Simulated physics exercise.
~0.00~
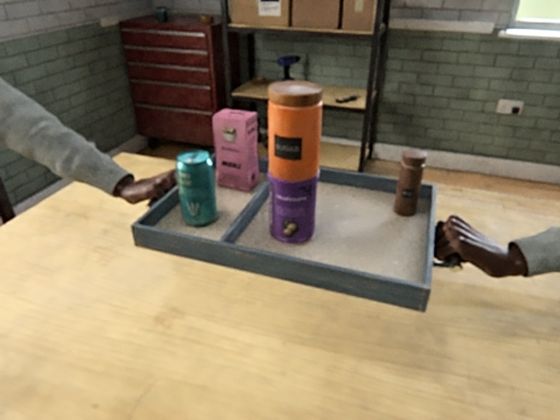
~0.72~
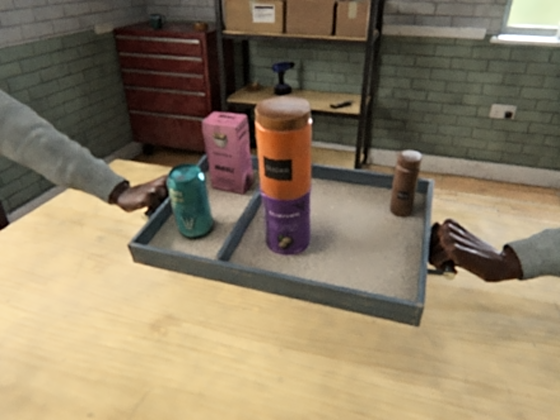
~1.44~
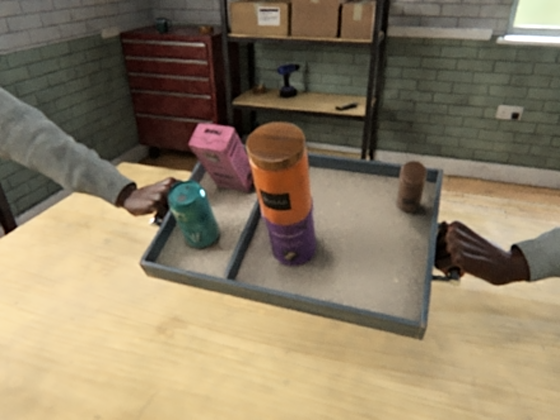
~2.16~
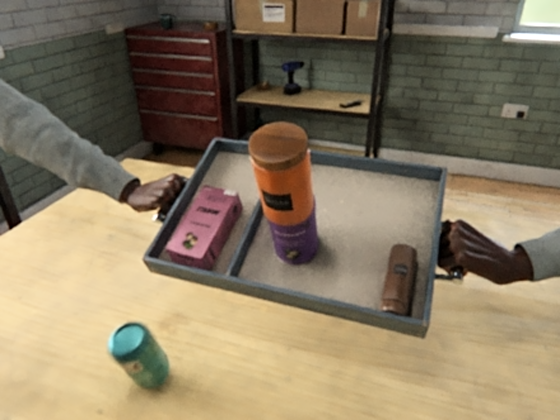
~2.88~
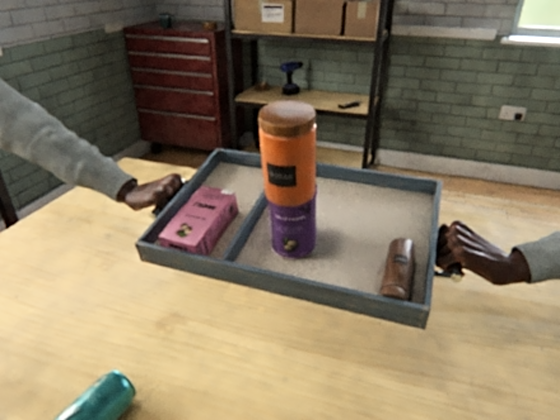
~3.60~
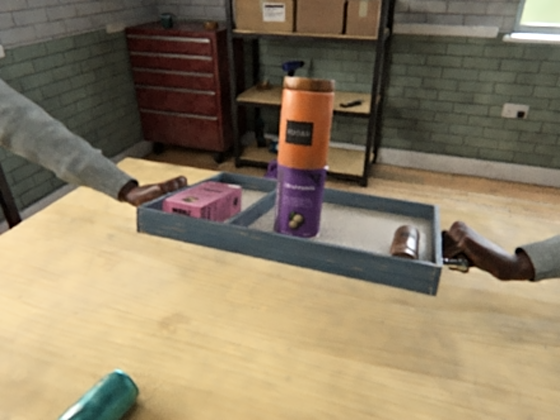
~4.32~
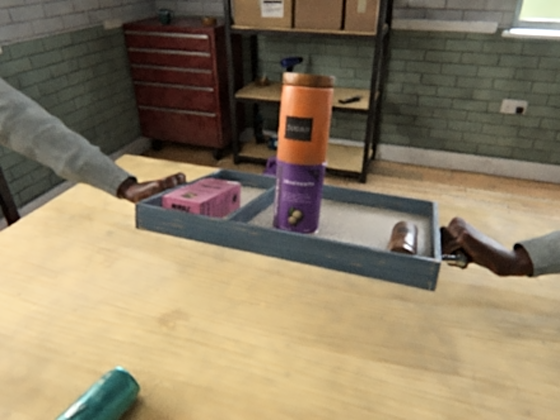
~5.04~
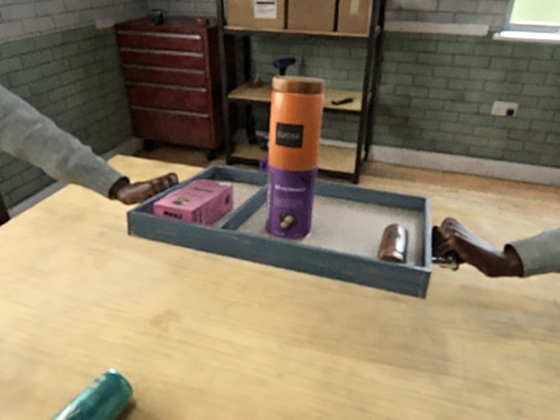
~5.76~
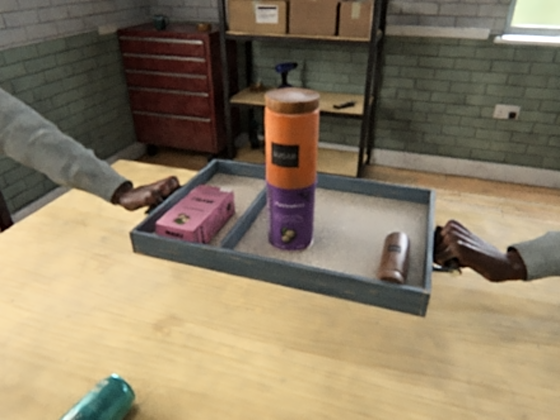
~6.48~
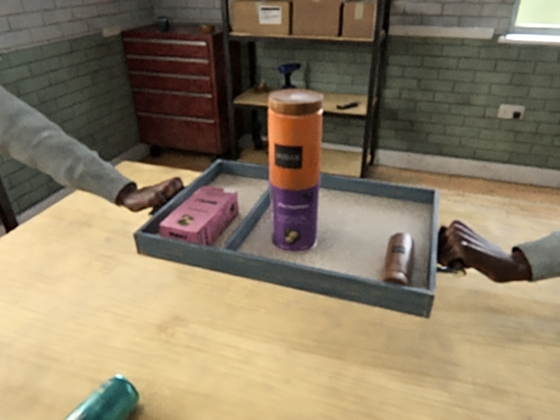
Hands tilting a tray towards the viewer, turquoise can falling off, pink carton and brown shaker toppling, stacked orange and purple containers staying upright.
